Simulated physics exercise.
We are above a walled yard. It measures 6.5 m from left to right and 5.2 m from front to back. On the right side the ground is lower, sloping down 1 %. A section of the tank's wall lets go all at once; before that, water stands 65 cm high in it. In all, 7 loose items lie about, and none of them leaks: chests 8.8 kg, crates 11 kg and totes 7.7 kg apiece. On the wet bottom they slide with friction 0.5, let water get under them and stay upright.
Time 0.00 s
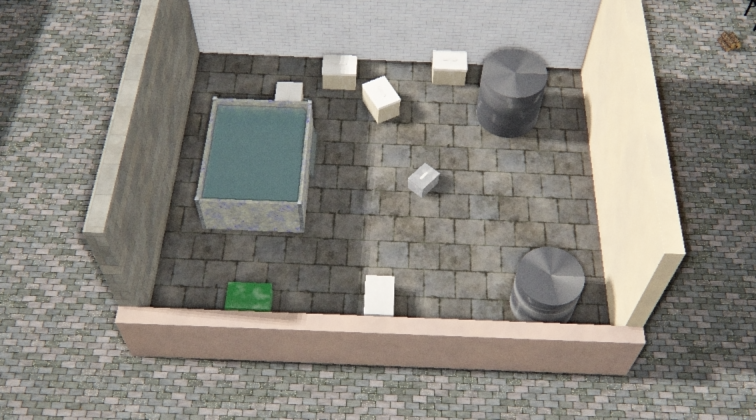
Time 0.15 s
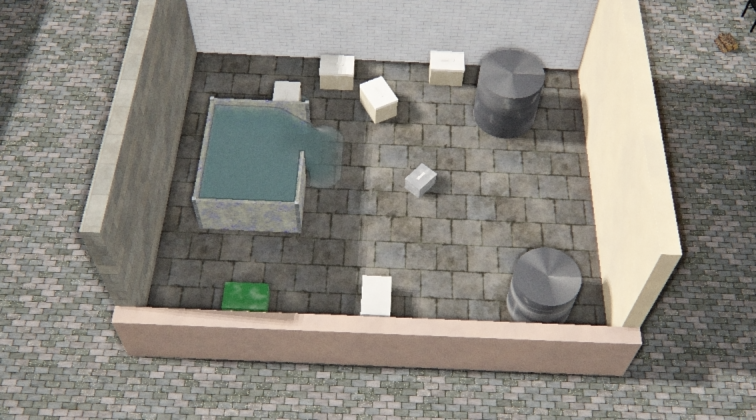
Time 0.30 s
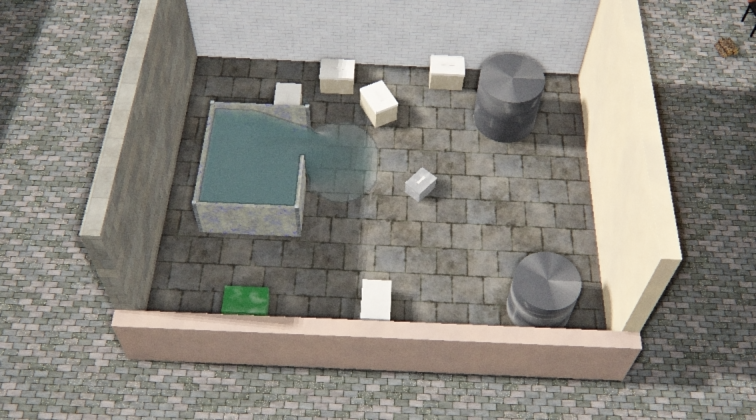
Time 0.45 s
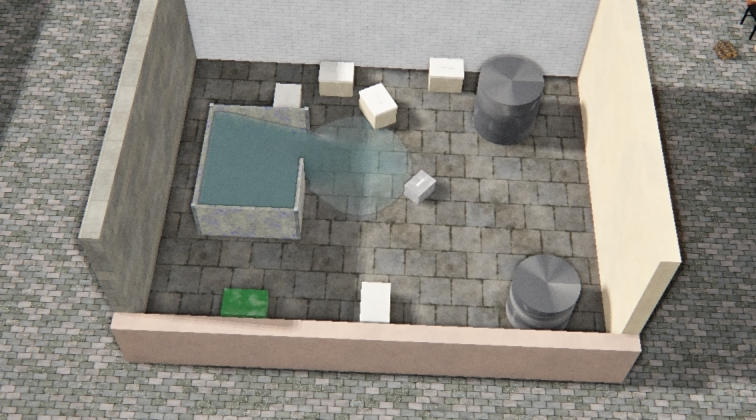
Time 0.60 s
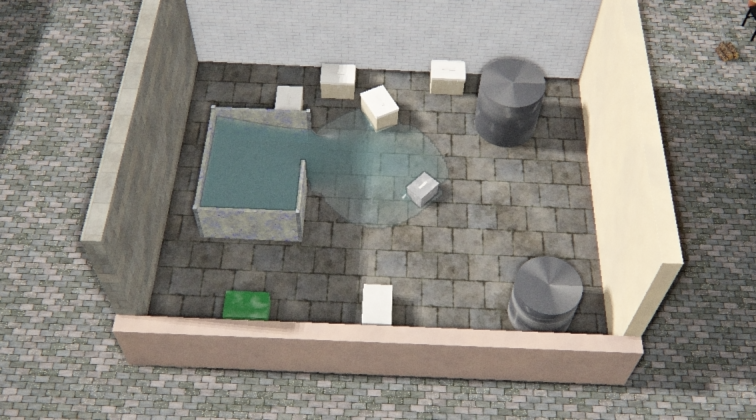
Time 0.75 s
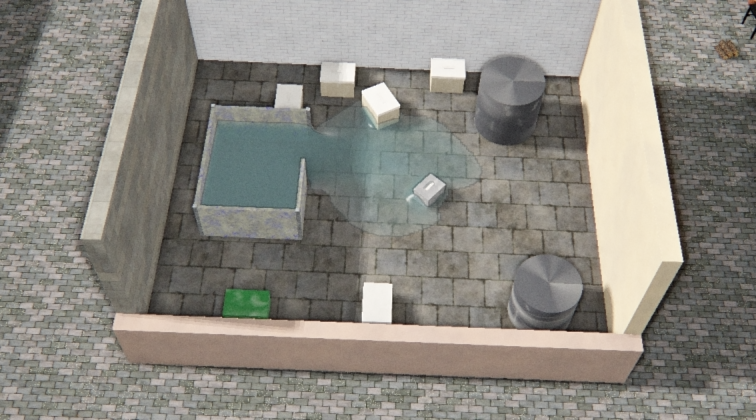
At the start, a water-filled tank stands at the left of a walled yard with pale boxes, a green one and two grey cylinders. Then part of the tank's right wall gives way and water spreads rightward in a widening fan, reaching the small grey box, which shifts slightly as the tank's level drops.
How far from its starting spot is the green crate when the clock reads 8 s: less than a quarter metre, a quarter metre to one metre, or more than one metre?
The green crate ends up less than a quarter metre away.
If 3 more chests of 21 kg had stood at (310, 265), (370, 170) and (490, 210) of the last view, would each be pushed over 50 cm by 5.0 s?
Going one by one: Not far enough, too far, too far.
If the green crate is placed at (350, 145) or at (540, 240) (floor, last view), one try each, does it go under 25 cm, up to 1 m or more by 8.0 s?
Respectively: It is shoved a long way; it edges along somewhat.
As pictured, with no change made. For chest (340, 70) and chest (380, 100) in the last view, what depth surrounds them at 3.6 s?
I'd put it at 2 cm and 10 cm respectively.
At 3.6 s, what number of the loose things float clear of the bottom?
At that time the total is 3.
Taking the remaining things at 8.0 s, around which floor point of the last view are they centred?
Close to pixel (411, 200).
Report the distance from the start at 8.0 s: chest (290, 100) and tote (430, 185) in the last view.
First 20 cm, then 350 cm.
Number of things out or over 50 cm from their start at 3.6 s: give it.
I make it 3.
After 1.6 s the green crate is near (246, 303), 0.0 m from its start, aground; 2 afloat.
After 3.6 s the green crate is near (246, 303), 0.0 m from its start, aground; 3 afloat.
After 5.6 s the green crate is near (246, 303), 0.0 m from its start, aground; 3 afloat.
After 8.0 s the green crate is near (243, 301), 0.0 m from its start, aground; 3 afloat.
